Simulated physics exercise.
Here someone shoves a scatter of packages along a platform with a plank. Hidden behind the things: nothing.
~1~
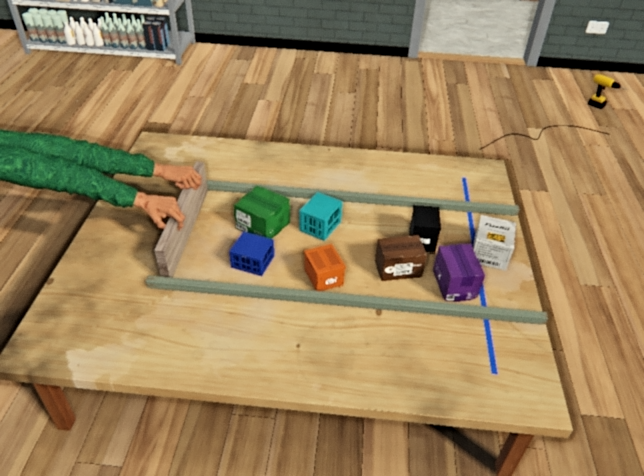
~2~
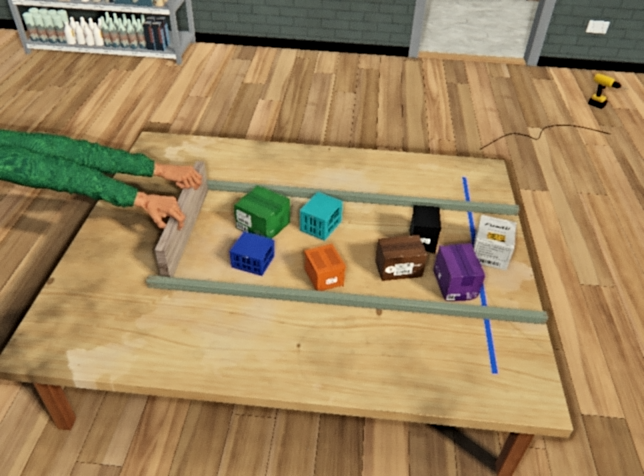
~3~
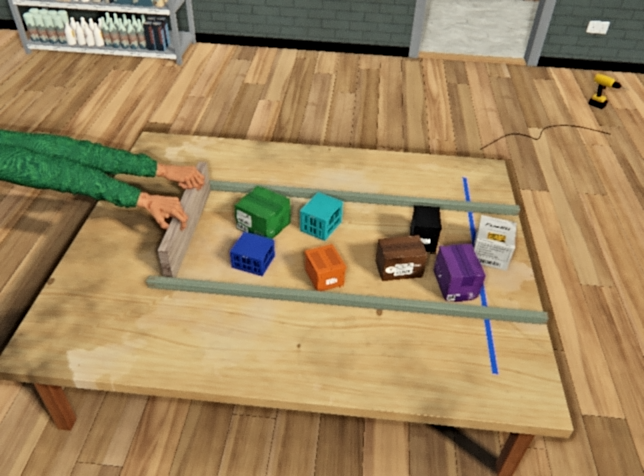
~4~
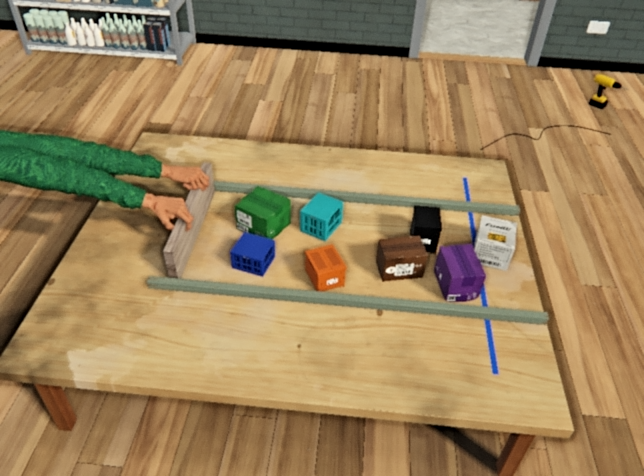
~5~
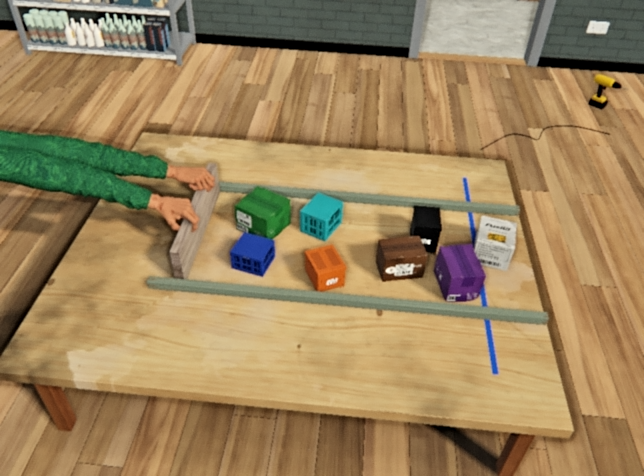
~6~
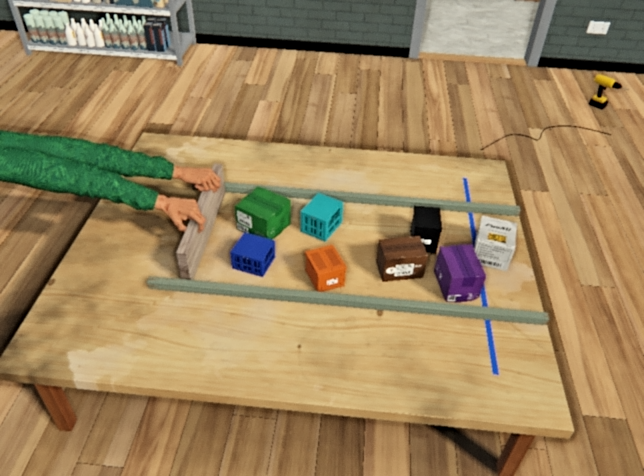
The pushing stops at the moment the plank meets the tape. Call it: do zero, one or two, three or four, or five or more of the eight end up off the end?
Three or four end up off it.
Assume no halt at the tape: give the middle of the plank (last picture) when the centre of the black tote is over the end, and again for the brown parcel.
(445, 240) and (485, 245), more or less.
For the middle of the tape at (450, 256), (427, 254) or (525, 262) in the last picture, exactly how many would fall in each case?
Respectively 2, 1 and 8.
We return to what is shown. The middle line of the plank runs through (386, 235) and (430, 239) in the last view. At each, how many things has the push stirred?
One spot: 8. Other spot: 8.
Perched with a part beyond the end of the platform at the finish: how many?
The total here is 2.
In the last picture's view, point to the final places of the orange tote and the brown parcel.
Look around (538, 294) for the first and around (530, 258) for the second.
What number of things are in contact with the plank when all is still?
2 in contact.
Early on, none off yet; white box at rest near (494, 243); purple box at rest near (459, 273); black tote at rest near (425, 230).
A while later, none off yet; white box at rest near (494, 243); purple box travelled a little near (469, 272); black tote travelled a little near (443, 228).
Further along, none off yet; white box leaning a little near (547, 252); purple box travelled about its own width near (514, 274); black tote travelled well along near (514, 236).
Finally, the number that fall off is three or four; lost, turquoise crate, black tote, purple box and white box.
